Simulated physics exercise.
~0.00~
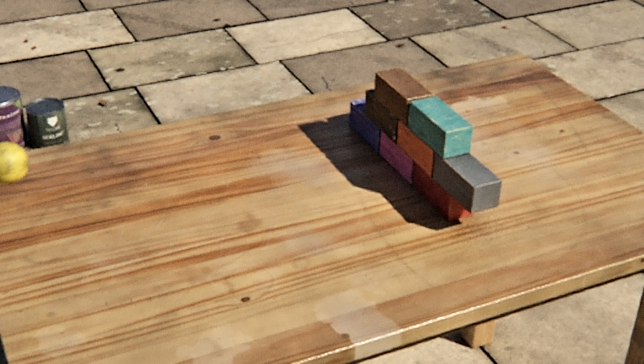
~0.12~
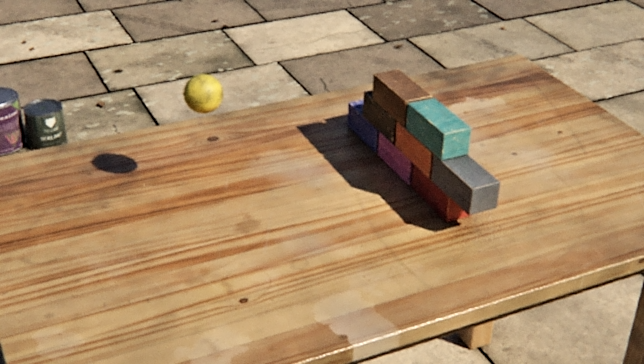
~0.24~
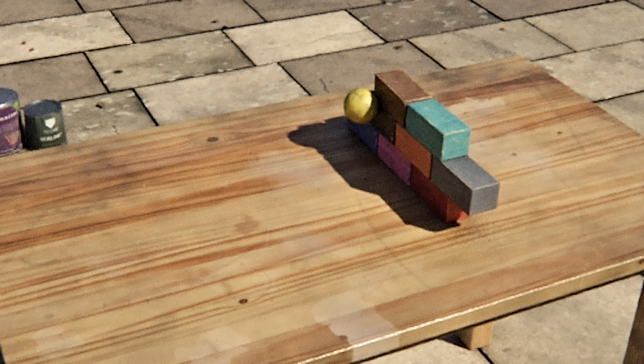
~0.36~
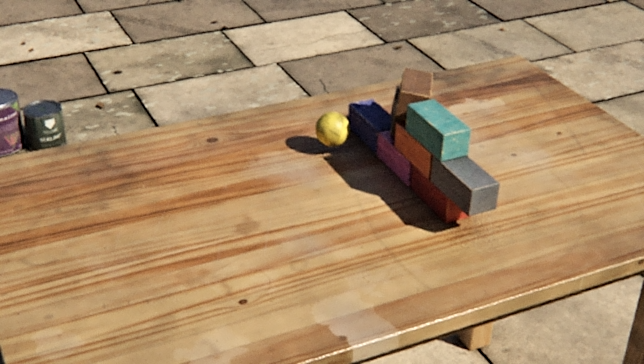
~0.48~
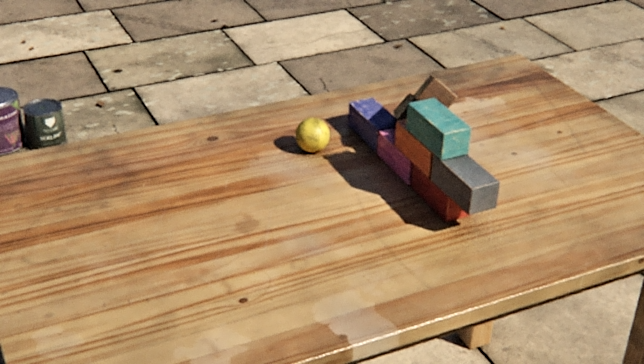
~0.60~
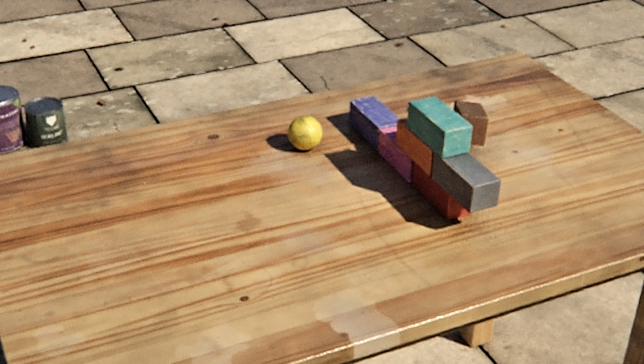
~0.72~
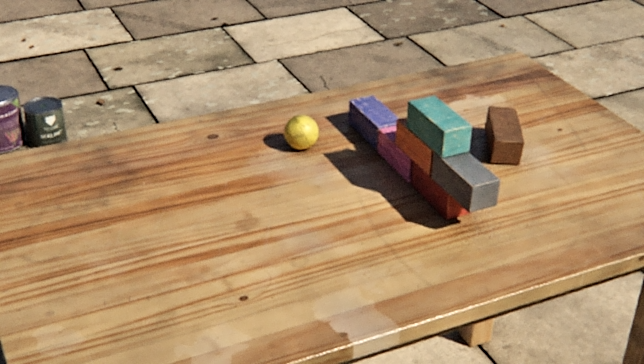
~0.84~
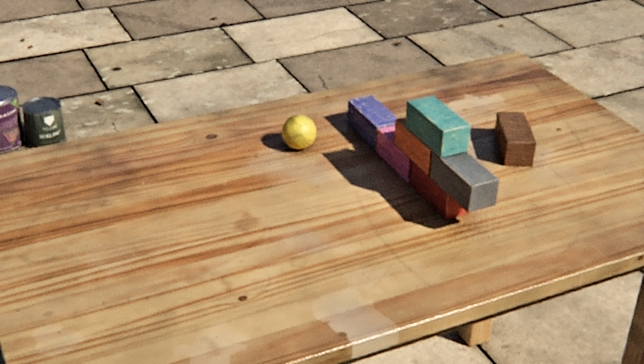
A yellow ball flew in from the left over a wooden table and struck the upper end of a stack of coloured blocks, then bounced back and settled nearby, while a brown block toppled off the far side and came to rest on the tabletop.
